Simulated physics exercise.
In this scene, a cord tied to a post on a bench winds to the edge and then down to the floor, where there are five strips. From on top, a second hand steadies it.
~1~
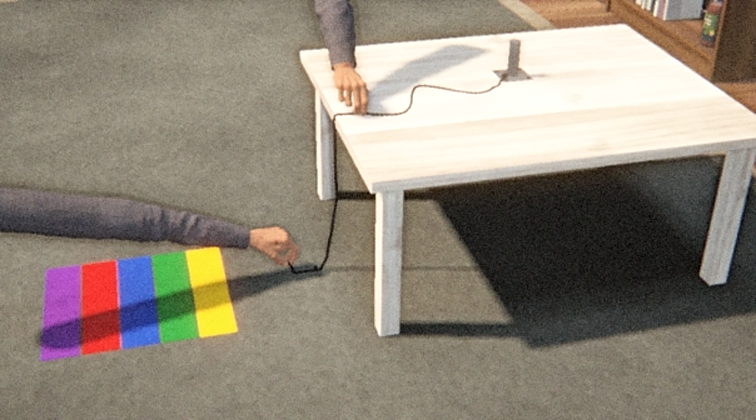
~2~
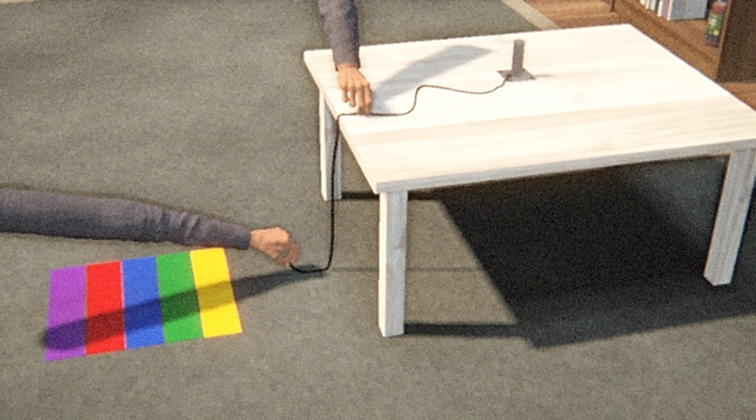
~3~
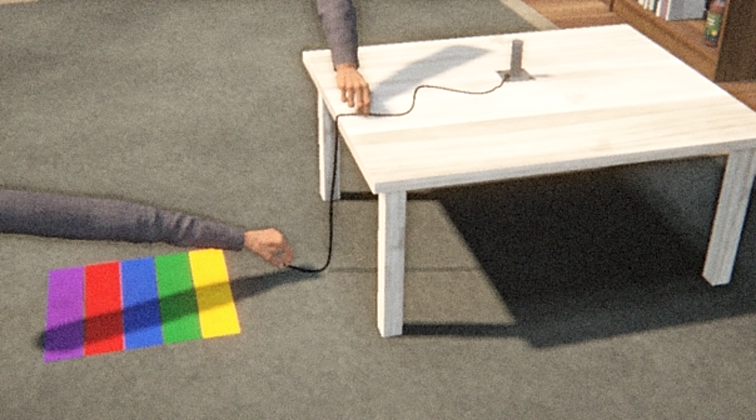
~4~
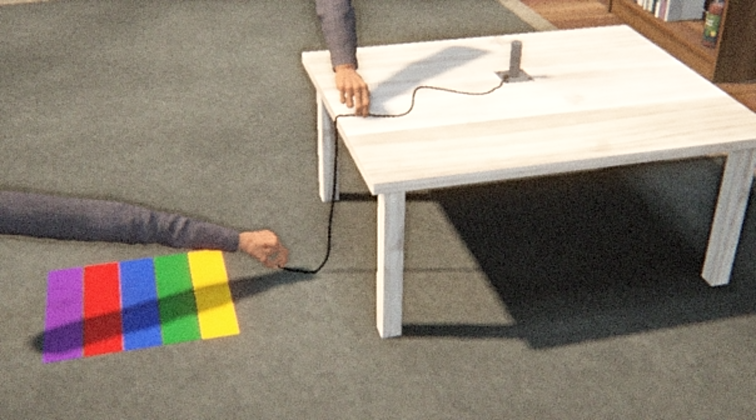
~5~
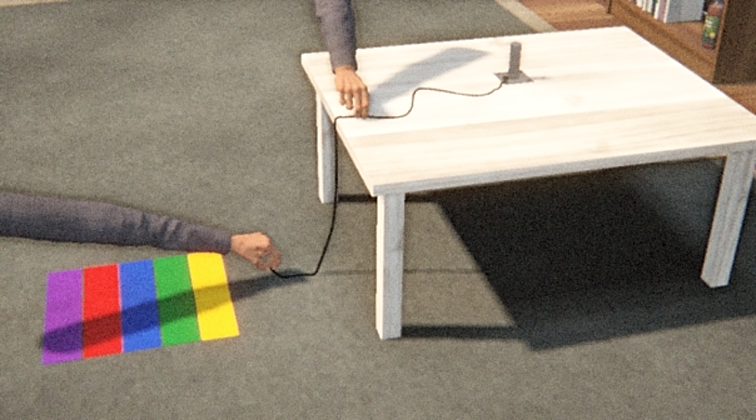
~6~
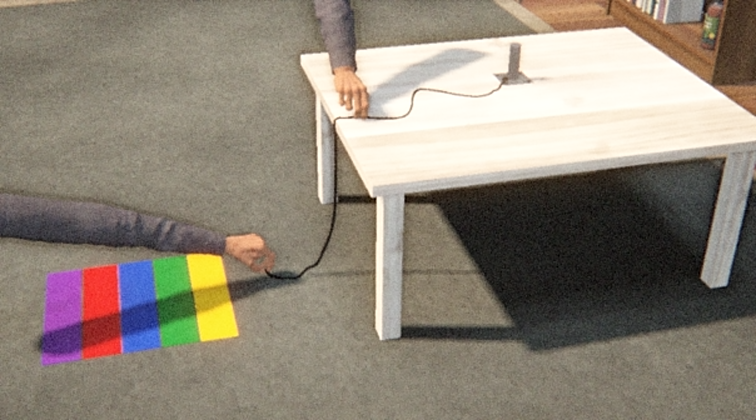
One hand held a black cord at the edge of a pale wooden table while another, down by the floor, slowly drew the cord's end a little left, near five coloured strips.
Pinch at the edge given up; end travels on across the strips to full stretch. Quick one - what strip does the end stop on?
The red strip.
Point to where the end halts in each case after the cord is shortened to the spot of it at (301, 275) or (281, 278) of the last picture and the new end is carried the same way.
It would end up close to (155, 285), then close to (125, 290).
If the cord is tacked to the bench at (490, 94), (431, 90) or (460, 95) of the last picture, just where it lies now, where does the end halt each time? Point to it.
About (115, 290), (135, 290) and (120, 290).
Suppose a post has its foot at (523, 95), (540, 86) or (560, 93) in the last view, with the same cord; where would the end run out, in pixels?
Try by try: (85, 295), (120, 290) and (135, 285).
A little later, end near (173, 282); over green.
Next, end near (126, 289); over blue.
When it is tight, end near (99, 292); over red. It gets as far as the red strip.
